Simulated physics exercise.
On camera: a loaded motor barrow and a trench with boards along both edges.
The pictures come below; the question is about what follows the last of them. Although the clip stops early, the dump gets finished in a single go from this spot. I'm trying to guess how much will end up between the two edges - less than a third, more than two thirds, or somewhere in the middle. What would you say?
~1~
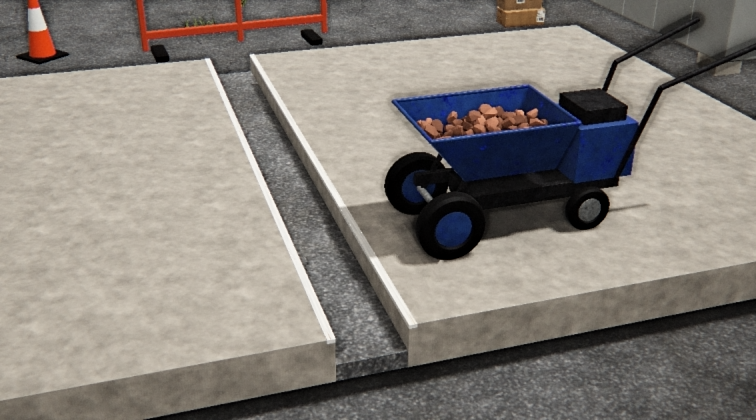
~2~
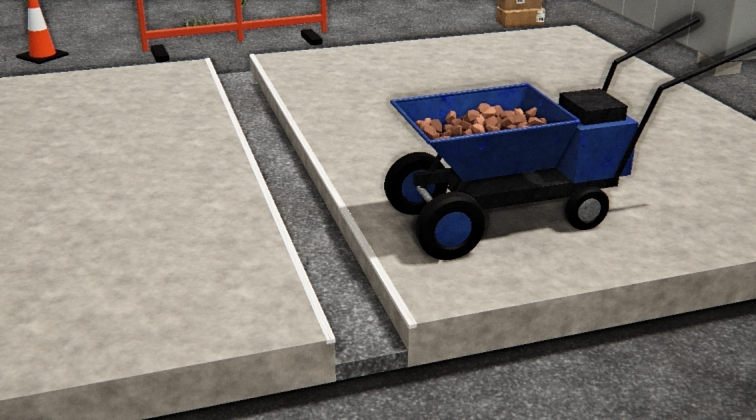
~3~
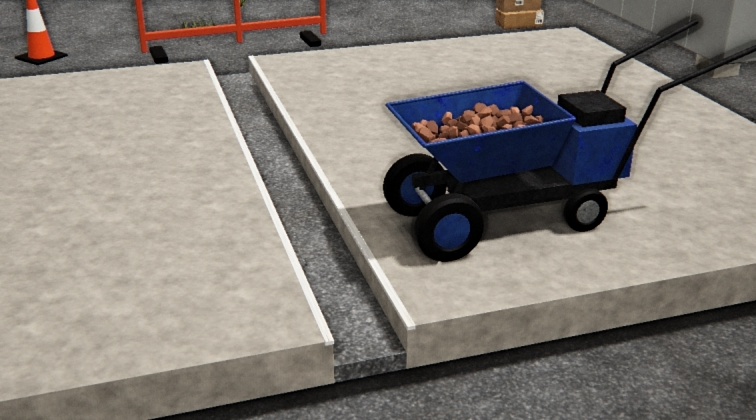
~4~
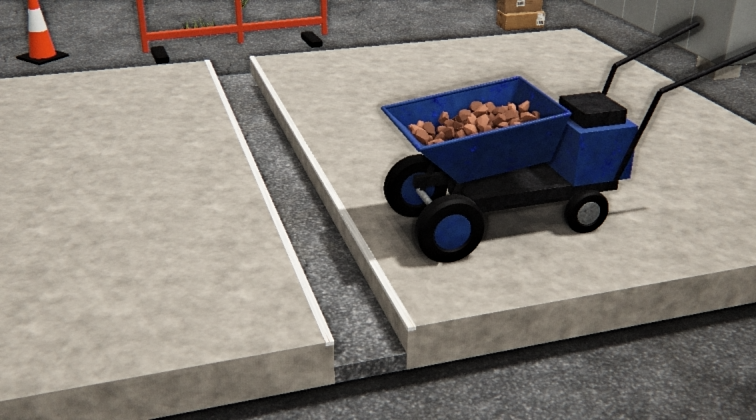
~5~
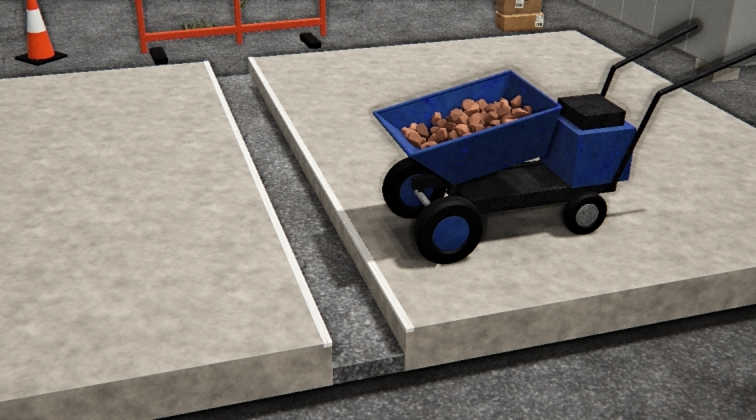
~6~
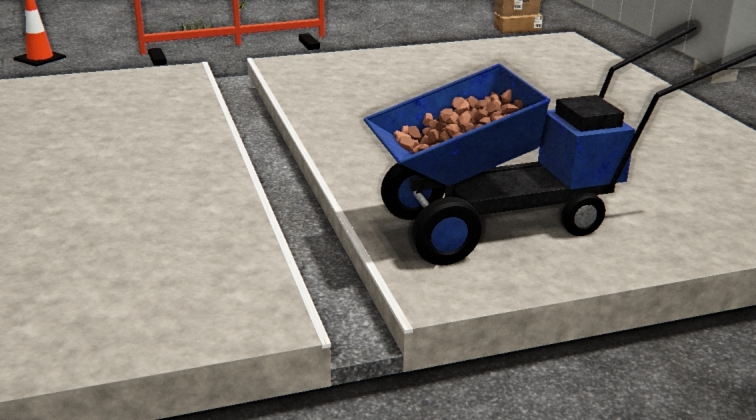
I'd say more than two thirds.
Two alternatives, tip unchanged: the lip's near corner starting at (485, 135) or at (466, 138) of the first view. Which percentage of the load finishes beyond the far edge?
Near 0 % and 0 %.
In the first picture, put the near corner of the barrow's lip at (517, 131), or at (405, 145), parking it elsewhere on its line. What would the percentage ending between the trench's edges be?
From the first spot you get 40 percent, and from the second 40 percent.
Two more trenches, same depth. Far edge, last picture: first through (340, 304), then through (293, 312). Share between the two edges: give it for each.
The first gives 40 %, the second 100 %.
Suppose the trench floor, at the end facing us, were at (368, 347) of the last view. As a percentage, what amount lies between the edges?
Something close to 70 per cent.
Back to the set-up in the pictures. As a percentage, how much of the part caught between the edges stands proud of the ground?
It works out at about 10 percent.
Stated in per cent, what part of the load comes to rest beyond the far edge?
20 %.
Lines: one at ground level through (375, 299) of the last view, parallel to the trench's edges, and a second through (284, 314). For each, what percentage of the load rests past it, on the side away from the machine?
About 100 and 10 %.
Shortly afterwards, skip tipped steeply; the whole lot in the skip.
Next, skip tipped steeply; the bulk in the skip; a little in or heaped over the trench; only a few beyond it; only a few falling.
Some moments later, skip tipped right over; a little in the skip; the bulk in or heaped over the trench; near a quarter beyond it.
In the end, skip tipped right over; the bulk in or heaped over the trench; near a quarter beyond it.
